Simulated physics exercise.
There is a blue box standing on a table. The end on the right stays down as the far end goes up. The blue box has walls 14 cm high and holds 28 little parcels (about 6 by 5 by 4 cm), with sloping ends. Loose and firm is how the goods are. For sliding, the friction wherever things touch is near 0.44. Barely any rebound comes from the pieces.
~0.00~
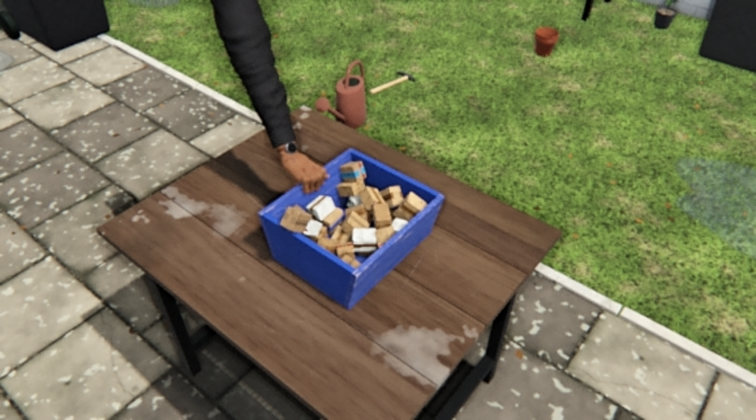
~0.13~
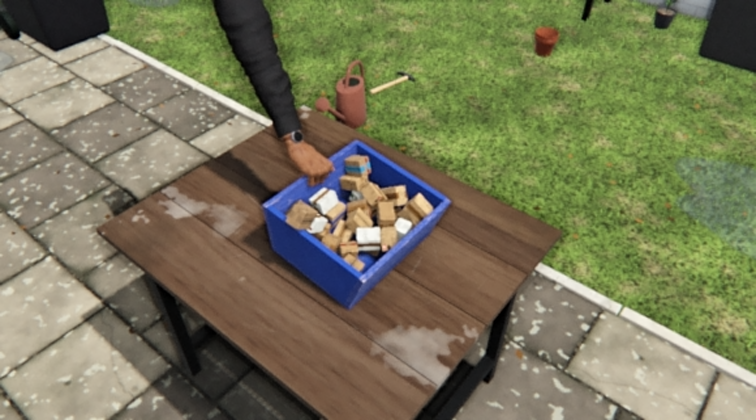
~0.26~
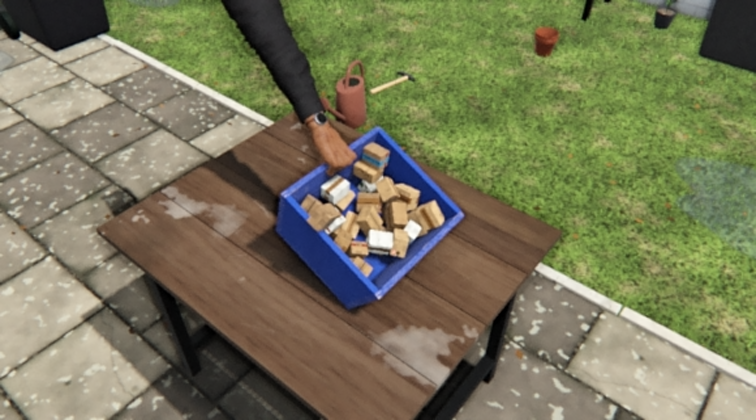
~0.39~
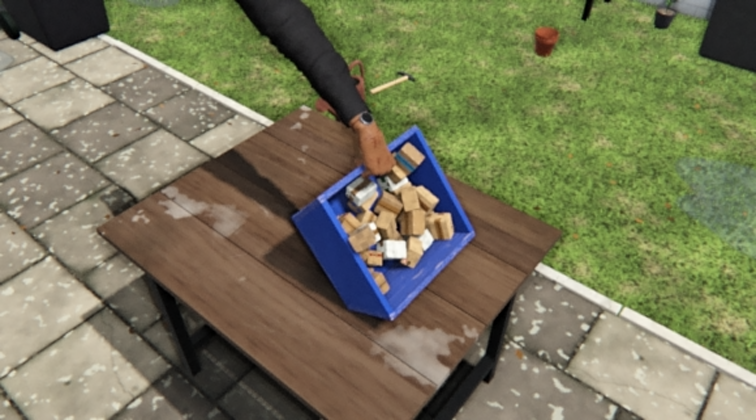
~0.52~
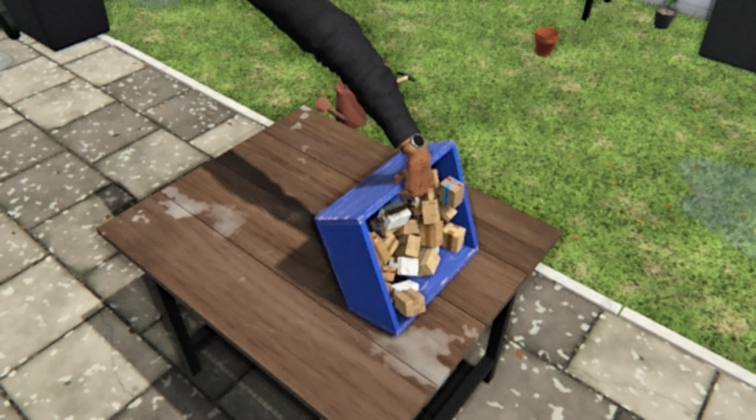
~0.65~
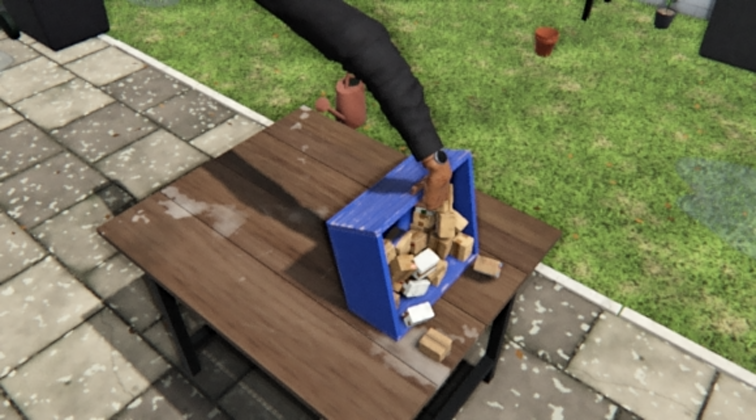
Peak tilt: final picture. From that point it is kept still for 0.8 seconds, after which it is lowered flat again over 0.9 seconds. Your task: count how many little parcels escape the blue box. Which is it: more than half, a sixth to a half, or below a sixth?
It is a sixth to a half of them.
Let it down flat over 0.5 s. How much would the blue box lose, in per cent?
Blue box 20 per cent.
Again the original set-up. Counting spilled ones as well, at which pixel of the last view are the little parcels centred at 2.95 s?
In the last picture they centre on about (389, 245).
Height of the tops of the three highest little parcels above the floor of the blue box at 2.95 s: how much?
Near 13 centimetres, I'd say.
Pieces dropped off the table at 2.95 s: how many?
Around 0, roughly.
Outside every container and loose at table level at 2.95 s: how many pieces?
About 8.
After 1.02 s, tilt 78°; blue box 22 in, 6 out.
After 1.48 s, tilt 78°; blue box 22 in, 6 out.
After 2.12 s, tilt 13°; blue box 21 in, 7 out.
Final count (at 2.95 s), blue box 21 in, 7 out. Asked share, 7 of 28, 25 per cent.
